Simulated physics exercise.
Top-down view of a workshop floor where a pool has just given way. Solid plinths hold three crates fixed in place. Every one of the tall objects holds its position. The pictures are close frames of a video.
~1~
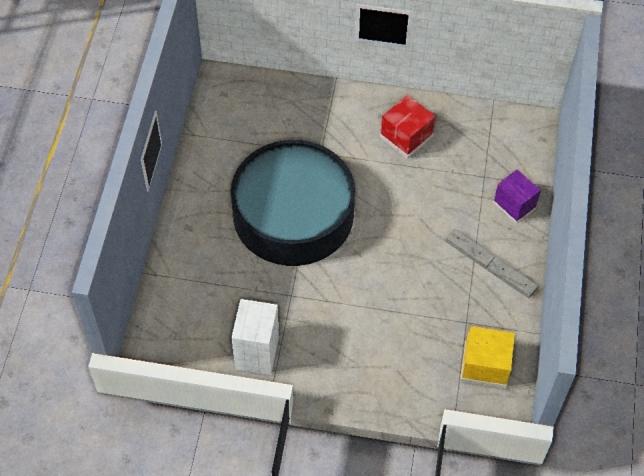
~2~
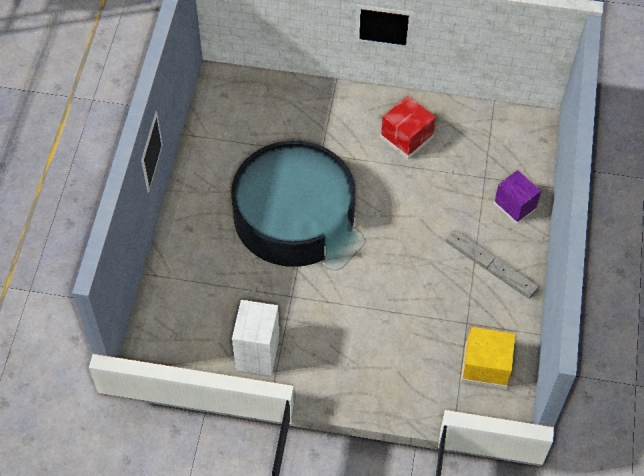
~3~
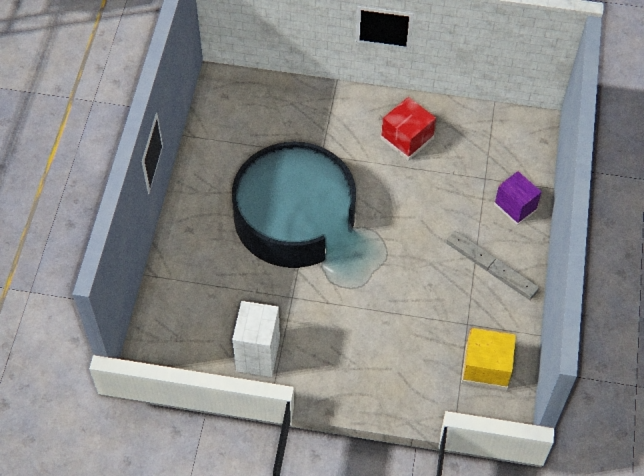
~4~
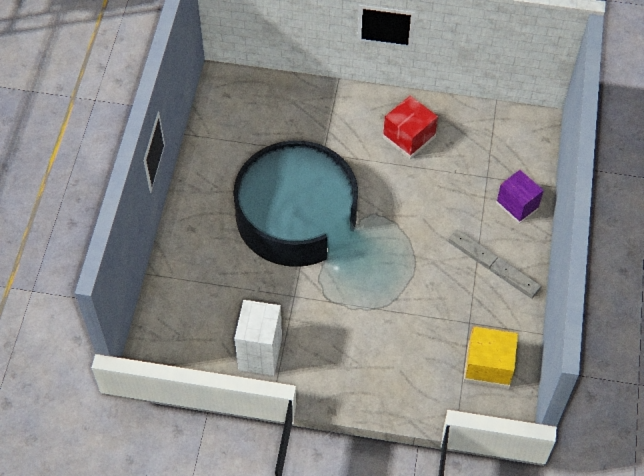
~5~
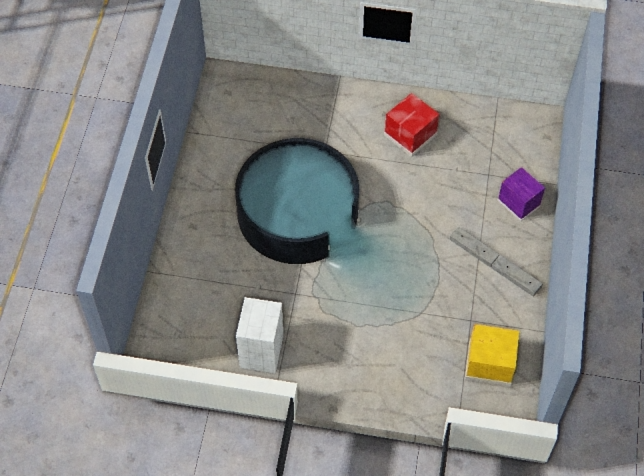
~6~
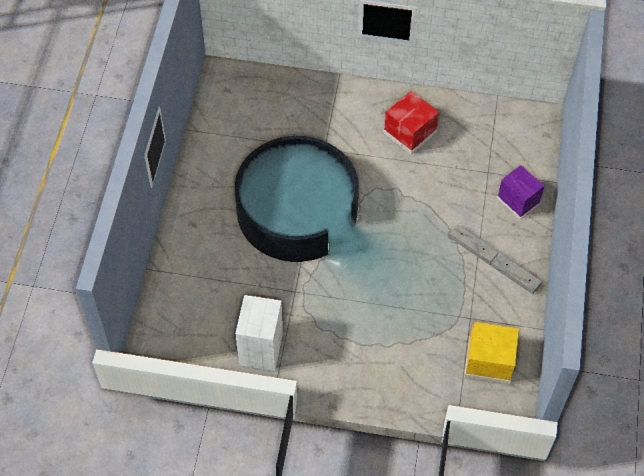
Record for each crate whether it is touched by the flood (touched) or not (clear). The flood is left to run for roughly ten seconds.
The red crate will be out of the flood; the purple crate will be reached by the flood; the yellow crate will be reached by the flood.
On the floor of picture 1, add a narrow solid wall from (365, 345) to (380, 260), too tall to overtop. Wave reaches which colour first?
The purple one.
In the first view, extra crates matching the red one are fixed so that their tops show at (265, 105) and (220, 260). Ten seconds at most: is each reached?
Crate by crate: Is not reached; is not reached.
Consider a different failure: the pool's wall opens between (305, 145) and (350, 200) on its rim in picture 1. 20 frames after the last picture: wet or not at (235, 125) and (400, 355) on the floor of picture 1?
Inundated, then untouched.
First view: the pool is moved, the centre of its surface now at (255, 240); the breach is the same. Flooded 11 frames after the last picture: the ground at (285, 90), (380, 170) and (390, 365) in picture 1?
Untouched, untouched, submerged.
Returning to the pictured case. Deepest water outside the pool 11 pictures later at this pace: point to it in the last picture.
Pointing at (535, 317).
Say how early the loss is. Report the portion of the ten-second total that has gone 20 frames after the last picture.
Around 25 percent.
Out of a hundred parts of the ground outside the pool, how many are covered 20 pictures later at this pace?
That's roughly 35 per cent.
A moment on, water covers 25 % of the floor; the red crate not reached, the purple crate not reached, the yellow crate water round its plinth.
Next, water covers 30 % of the floor; the red crate not reached, the purple crate water round its plinth, the yellow crate water round its plinth.
Then, water covers 35 % of the floor; the red crate not reached, the purple crate water round its plinth, the yellow crate water round its plinth.
Later, water covers 45 % of the floor; the red crate water round its plinth, the purple crate water round its plinth, the yellow crate water round its plinth.
In the end, water covers 60 % of the floor; the red crate stayed above the water, the purple crate was topped, the yellow crate was topped.
